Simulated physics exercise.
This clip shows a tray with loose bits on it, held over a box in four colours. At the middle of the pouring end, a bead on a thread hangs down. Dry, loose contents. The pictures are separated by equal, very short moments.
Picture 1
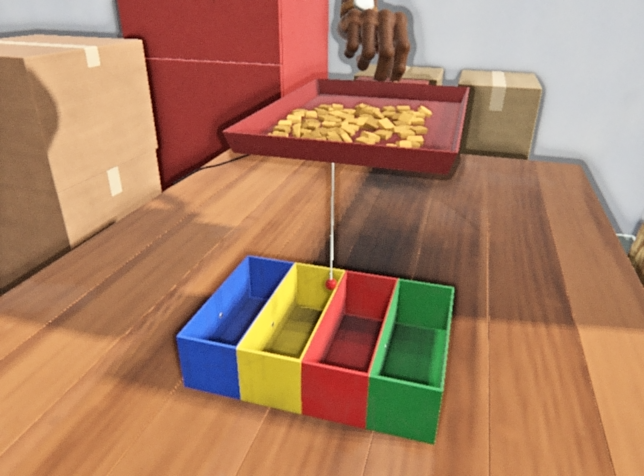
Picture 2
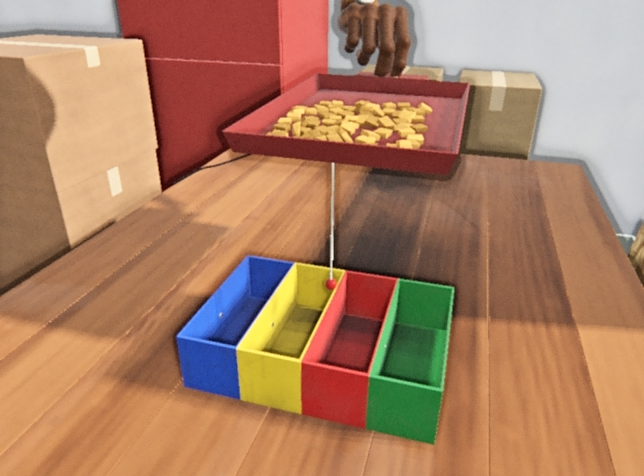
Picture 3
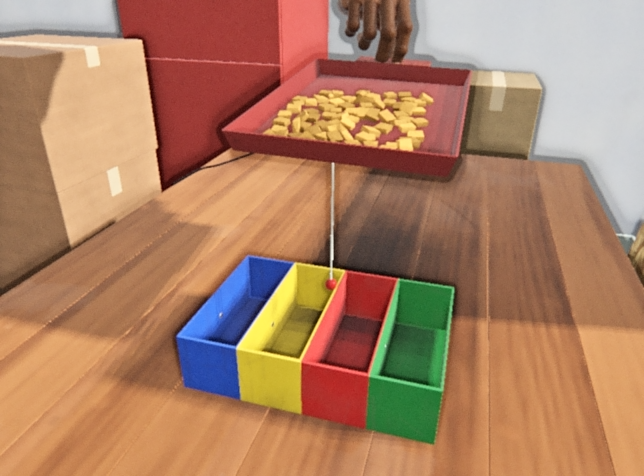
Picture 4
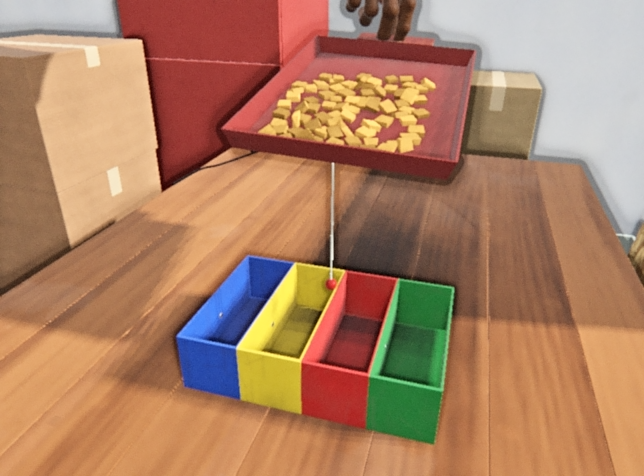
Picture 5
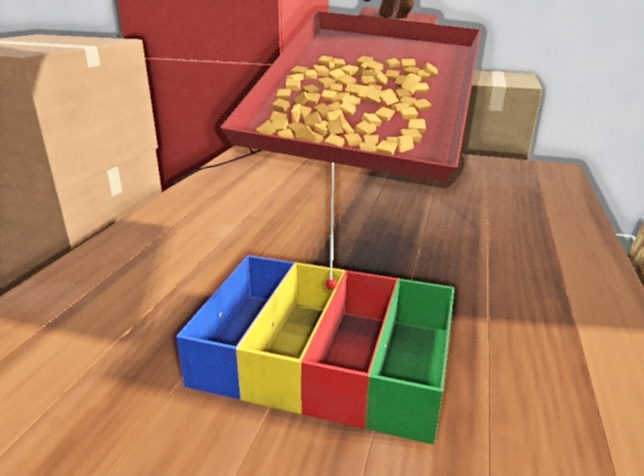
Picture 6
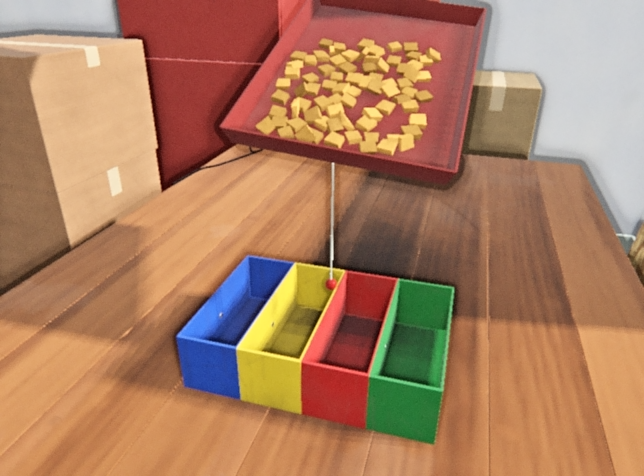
Red tray of yellow cereal squares tilting gradually toward its lower right corner above a four-coloured box, a hand behind it.
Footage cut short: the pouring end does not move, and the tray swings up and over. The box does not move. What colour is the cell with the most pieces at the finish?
It is green.
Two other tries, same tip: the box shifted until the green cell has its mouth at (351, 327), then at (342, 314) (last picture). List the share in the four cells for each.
Near 40 and 40 percent respectively.
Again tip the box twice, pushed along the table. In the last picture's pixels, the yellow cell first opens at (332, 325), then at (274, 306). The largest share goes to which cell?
First: The cell in red. Second: The green cell.
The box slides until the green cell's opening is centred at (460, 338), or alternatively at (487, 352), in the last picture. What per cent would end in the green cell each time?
First 20 per cent, second 0 per cent.
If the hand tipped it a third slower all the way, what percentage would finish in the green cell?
Close to 40 in a hundred.
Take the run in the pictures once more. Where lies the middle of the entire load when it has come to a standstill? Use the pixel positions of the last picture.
Around (395, 384).
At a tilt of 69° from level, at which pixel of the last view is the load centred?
Near (370, 137).
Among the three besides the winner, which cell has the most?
Rank 2: The cell in red.
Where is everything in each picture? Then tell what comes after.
In the first picture, corners of the pouring end (232, 130) and (450, 150), level; middle of the load (351, 128), cereal squares; bead on its thread (331, 284); blue cell (209, 363); yellow cell (270, 376); red cell (334, 390); green cell (403, 405).
In the second picture, corners of the pouring end (232, 130) and (450, 150), level; middle of the load (351, 126).
In the third picture, corners of the pouring end (231, 128) and (450, 153), tipped barely, lowest at the right corner; middle of the load (351, 120).
In the fourth picture, corners of the pouring end (231, 126) and (450, 157), tipped a little, lowest at the right corner; middle of the load (351, 111).
In the fifth picture, corners of the pouring end (230, 125) and (450, 161), tipped clearly, lowest at the right corner; middle of the load (352, 101).
In the sixth picture, corners of the pouring end (229, 124) and (450, 166), tipped clearly, lowest at the right corner; middle of the load (352, 92); blue cell (209, 363); yellow cell (270, 376); red cell (334, 390); green cell (403, 405).
Just after the last frame, tray tipped steeply; almost all on the tray; just a few falling or outside the box.
A moment on, tray tipped past a quarter turn; about a tenth on the tray; roughly a third in the green cell; about a tenth in the red cell; just a few in the yellow cell; roughly half falling or outside the box.
Further on, tray tipped past a quarter turn; roughly half in the green cell; roughly a quarter in the red cell; about a tenth in the yellow cell; about a tenth falling or outside the box.
When it is over, tray tipped past a quarter turn; roughly half in the green cell; roughly a quarter in the red cell; about a tenth in the yellow cell; not one in the blue cell; about a tenth outside the box.
